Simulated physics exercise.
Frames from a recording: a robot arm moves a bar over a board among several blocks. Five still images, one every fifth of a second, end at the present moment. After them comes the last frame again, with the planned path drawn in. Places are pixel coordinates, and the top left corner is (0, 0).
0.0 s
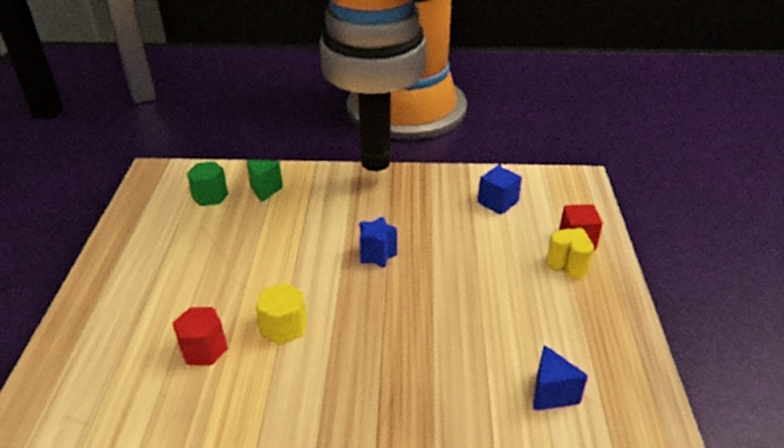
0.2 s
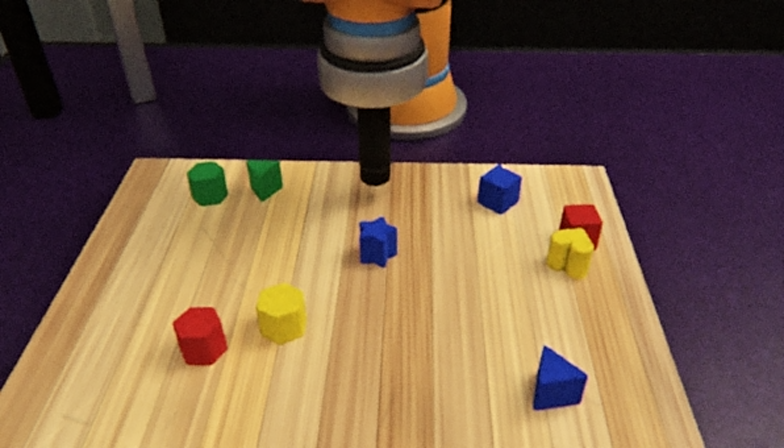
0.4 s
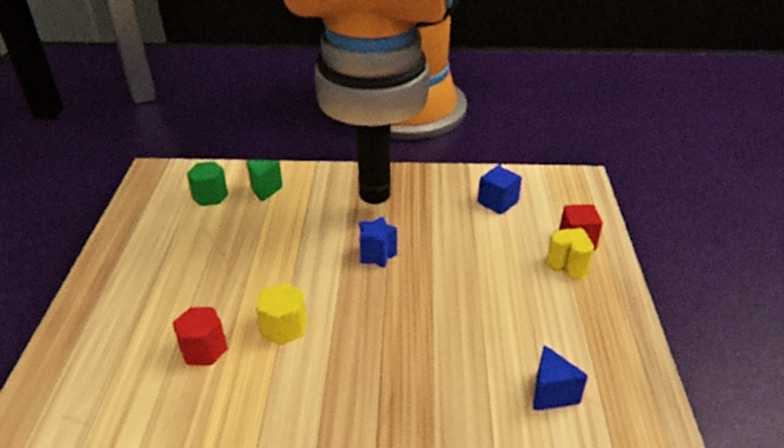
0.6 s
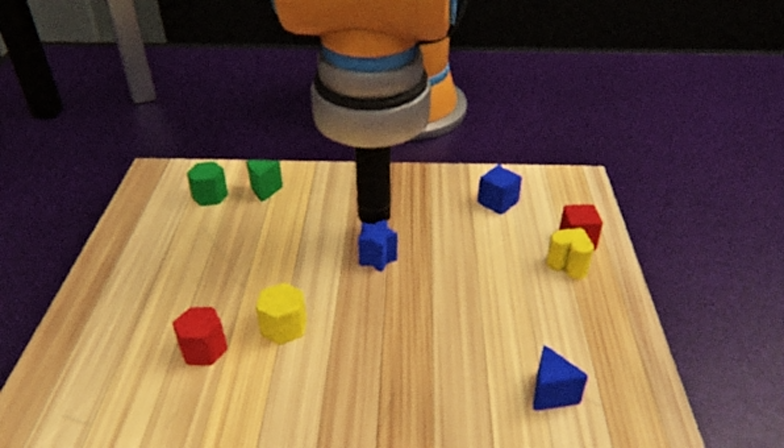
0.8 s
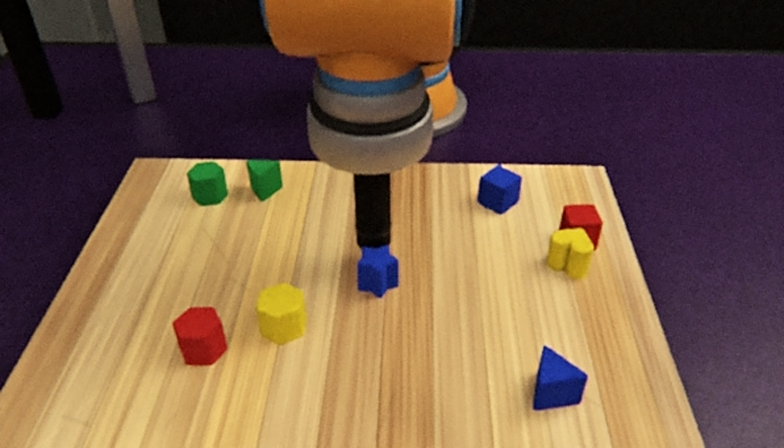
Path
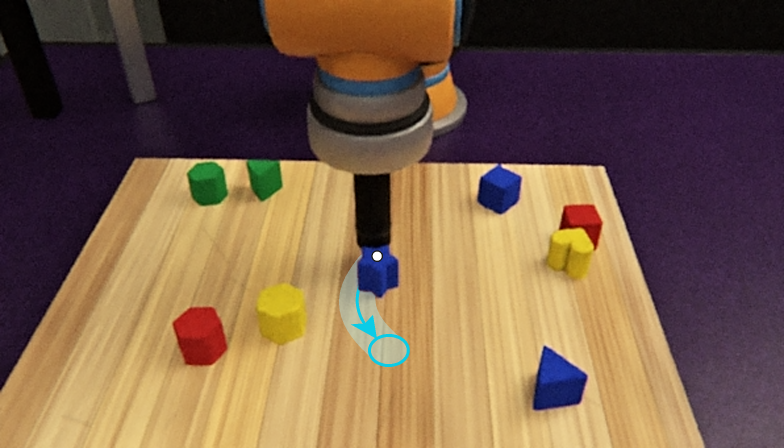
A robot arm with an orange, grey and black body holds a dark bar upright over a pale wooden board on a purple surface, seen from above and in front by a still camera. Green blocks sit at upper left, red and yellow at lower left and right, and blue ones at centre and right. The bar moves toward the viewer, meets the central blue star-shaped block and pushes it a short way forward.
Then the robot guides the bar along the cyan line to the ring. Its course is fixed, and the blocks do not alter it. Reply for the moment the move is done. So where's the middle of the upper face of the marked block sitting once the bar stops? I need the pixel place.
In the picture, it is at (425, 328).
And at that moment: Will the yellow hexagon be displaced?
No, that is not how it ends up.
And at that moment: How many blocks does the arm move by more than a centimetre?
Put simply, one block is moved more than 1 cm.
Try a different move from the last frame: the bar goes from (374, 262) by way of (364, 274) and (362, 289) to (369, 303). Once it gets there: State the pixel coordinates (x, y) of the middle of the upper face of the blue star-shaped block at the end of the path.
The centre of its top face lies at (386, 296).
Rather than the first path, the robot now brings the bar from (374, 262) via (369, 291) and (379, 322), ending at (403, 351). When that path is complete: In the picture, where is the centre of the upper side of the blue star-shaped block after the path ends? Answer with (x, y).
When the path ends, it will be at (403, 353).
Path on the board, from (374, 262) by way of (359, 290) and (363, 321) to (389, 350); the dot is on the blue star-shaped block.
On the path given first. One third of the way, bar at (358, 270); blue star-shaped block at (375, 282), turned 25° anticlockwise.
Two thirds of the way, bar at (362, 302); blue star-shaped block at (392, 308), turned 50° anticlockwise.
At the end, bar at (389, 330); yellow hexagon in place; blue star-shaped block at (425, 328), turned 70° anticlockwise.
